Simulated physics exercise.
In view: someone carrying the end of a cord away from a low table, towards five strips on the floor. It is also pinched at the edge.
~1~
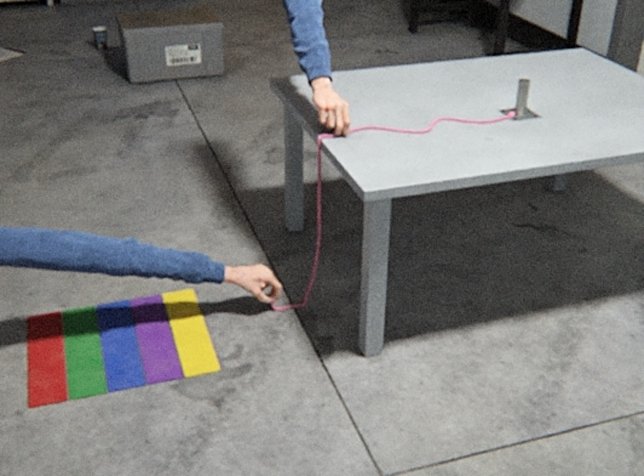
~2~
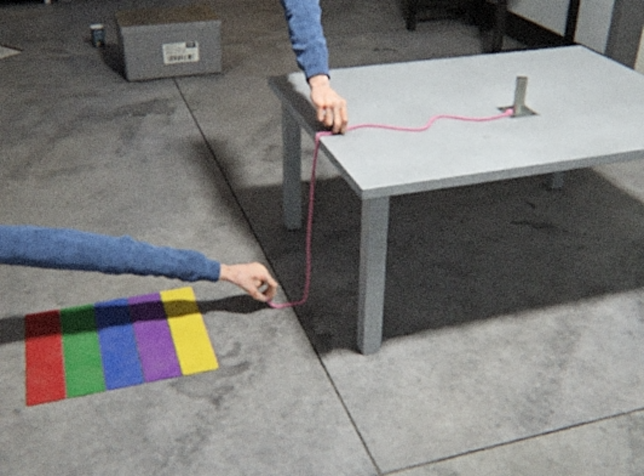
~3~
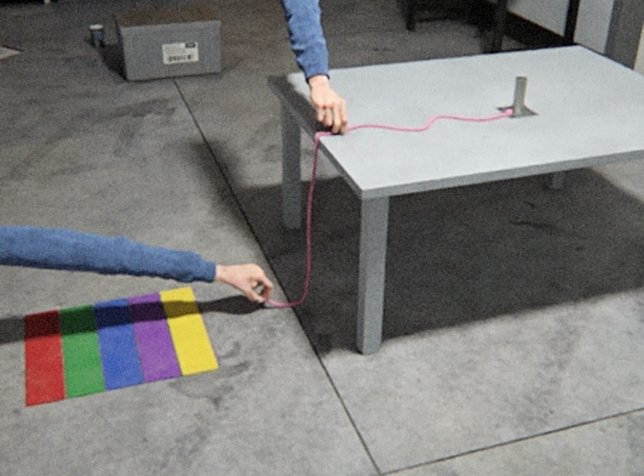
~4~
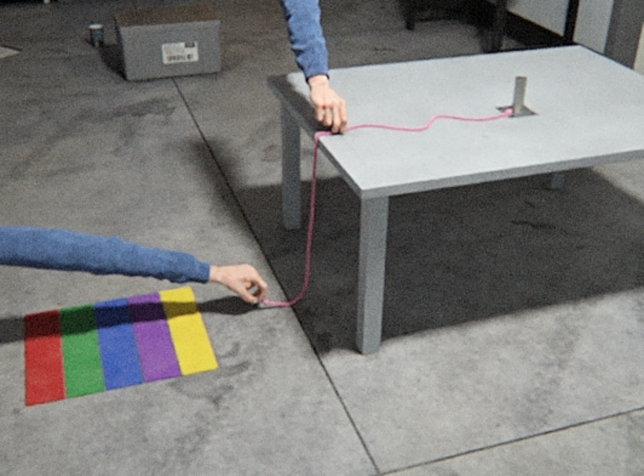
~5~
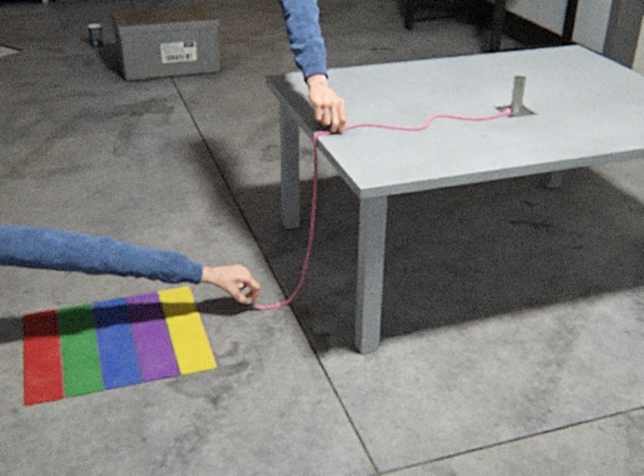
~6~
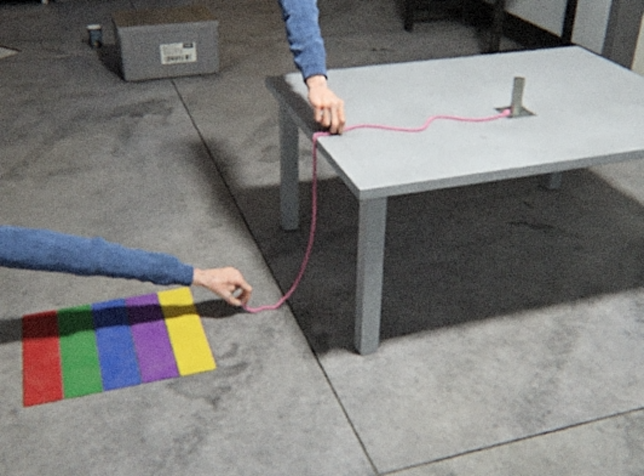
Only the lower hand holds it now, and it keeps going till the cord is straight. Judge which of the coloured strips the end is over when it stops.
It is over the blue strip.
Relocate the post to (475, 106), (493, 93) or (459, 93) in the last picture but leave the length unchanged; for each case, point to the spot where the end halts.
Places per try: (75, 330); (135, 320); (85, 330).
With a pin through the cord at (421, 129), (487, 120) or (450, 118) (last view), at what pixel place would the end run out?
Going through the three tries, you get (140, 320), (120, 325) and (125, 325).
Early on, end near (174, 314); over yellow.
Midway, end near (137, 321); over purple.
At the end of the slack, end near (115, 325); over blue. It gets as far as the blue strip.
